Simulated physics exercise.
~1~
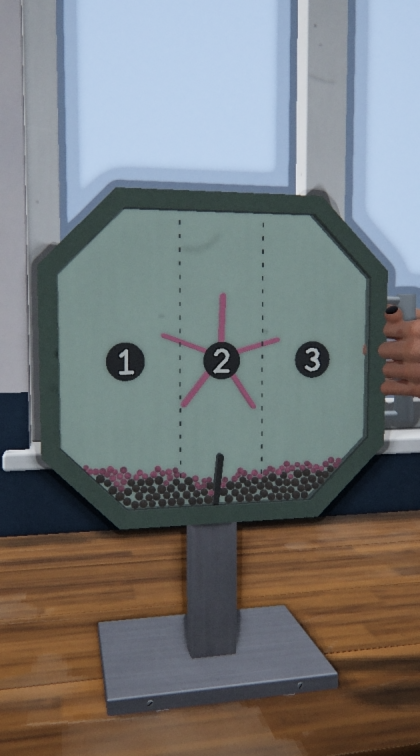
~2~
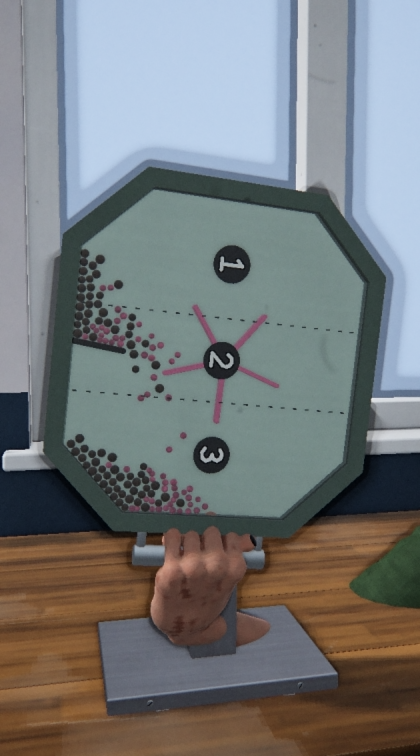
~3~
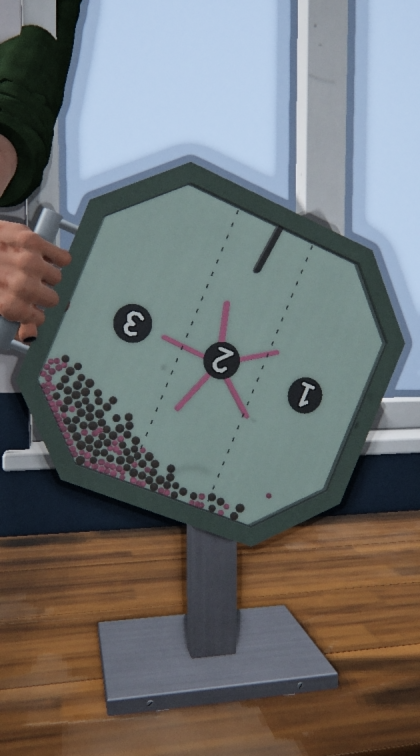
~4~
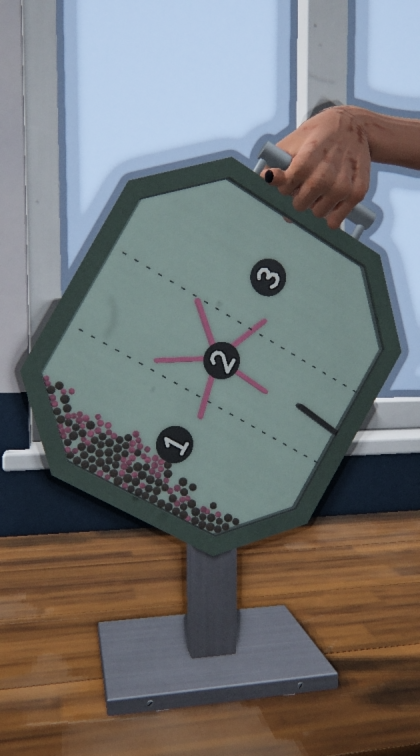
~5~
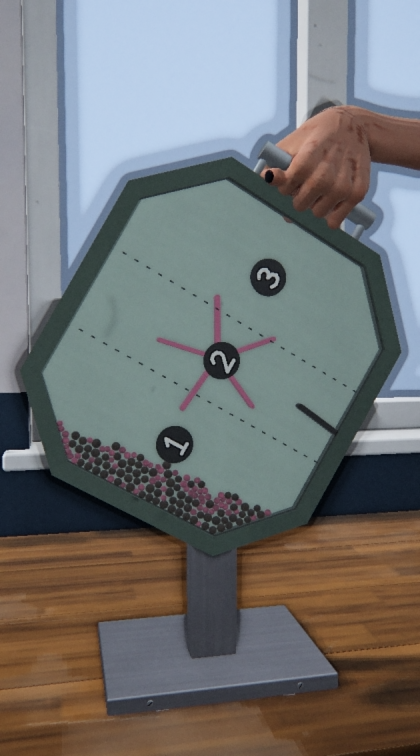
To begin with, an upright green-framed box on a grey stand holds dark and smaller pink beads along its bottom, with a hand at its right edge. The hand swings the box clockwise, and beads spill down the left side, some caught above a short dark bar. Continuing past upside down, the box carries the bar to the top while the beads slide into a lower-left heap. It turns on until strip one is at the bottom, then halts with the hand at the upper right. The pink five-armed star shifts slightly as the beads level out, all resting in strip one, pink ones included.
